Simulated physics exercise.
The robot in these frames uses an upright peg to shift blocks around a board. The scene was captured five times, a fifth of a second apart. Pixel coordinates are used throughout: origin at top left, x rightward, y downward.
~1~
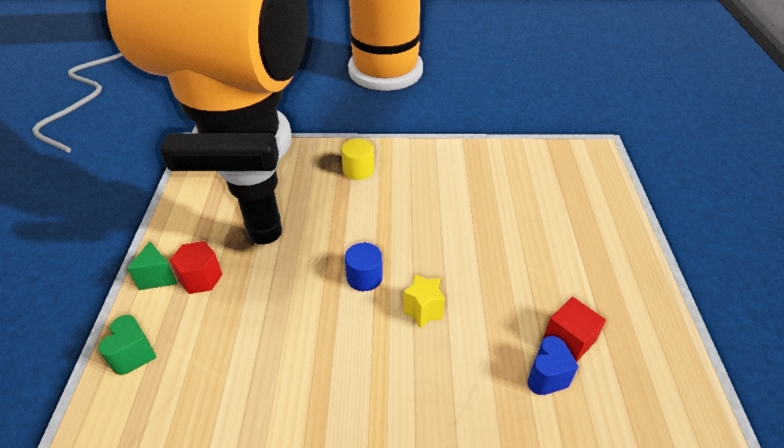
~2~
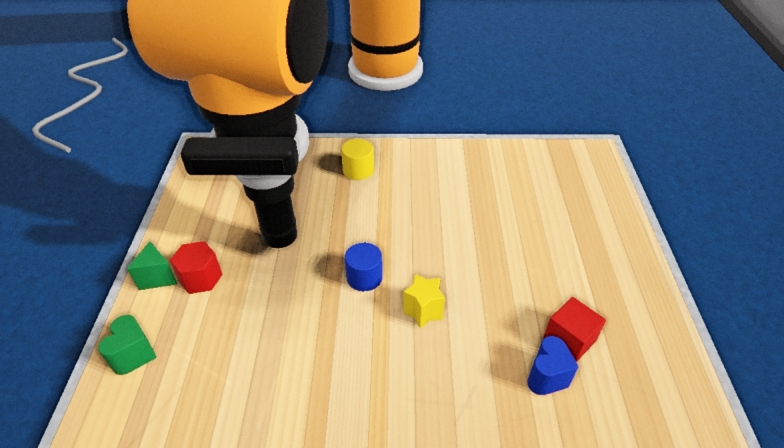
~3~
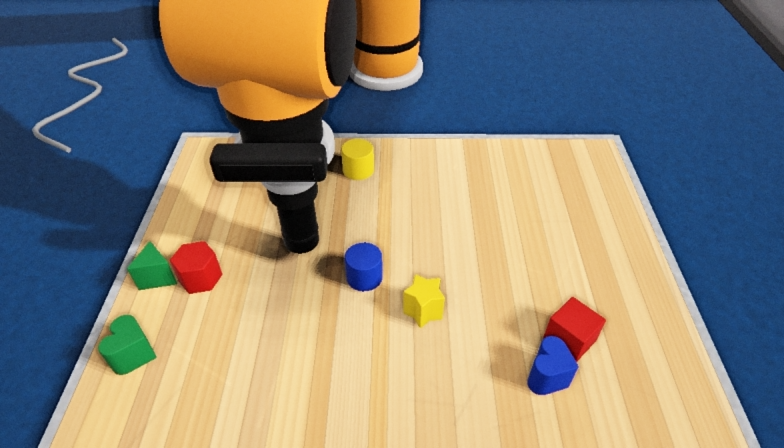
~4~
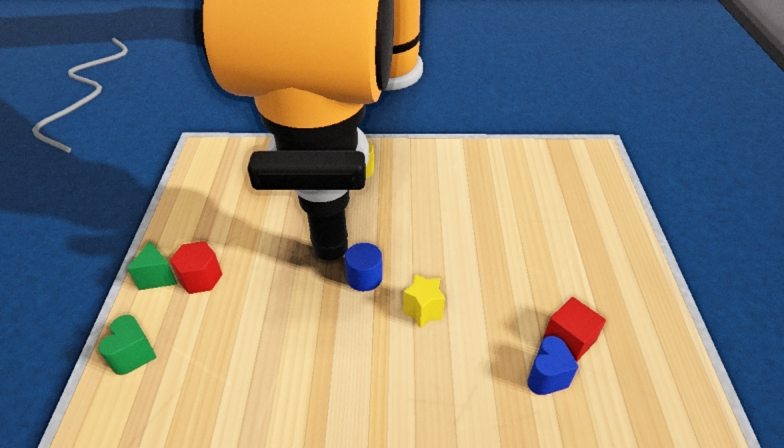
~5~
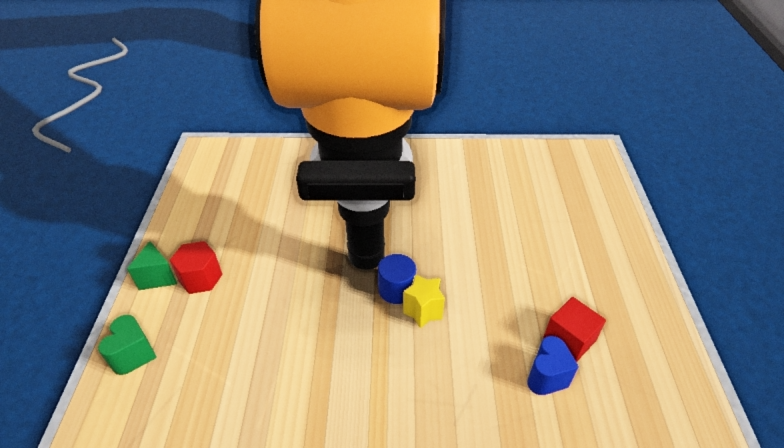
Orange and black robot arm moving its peg rightward across a wooden board, pushing a blue cylinder against a yellow star.
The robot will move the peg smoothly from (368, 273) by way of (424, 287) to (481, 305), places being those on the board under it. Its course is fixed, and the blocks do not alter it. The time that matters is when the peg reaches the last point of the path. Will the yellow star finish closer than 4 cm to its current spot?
Short answer: No.
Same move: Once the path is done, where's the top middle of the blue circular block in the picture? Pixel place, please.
(498, 315)
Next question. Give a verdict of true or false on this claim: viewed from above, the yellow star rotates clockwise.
The statement is true.
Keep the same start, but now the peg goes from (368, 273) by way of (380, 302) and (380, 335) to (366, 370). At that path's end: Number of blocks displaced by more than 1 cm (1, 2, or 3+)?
Two blocks move.
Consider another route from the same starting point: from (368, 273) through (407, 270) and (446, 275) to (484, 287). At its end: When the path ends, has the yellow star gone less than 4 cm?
Answer: Yes.
What follows on the original path. One third of the way, peg (406, 266); blue circular block (435, 280); yellow star (450, 307), turned 40° clockwise.
Two thirds of the way, peg (445, 278); blue circular block (470, 298); yellow star (466, 328), turned 70° clockwise.
At the end, peg (484, 289); blue circular block (498, 315); yellow star (471, 336), turned 105° clockwise; red square piece not moved.
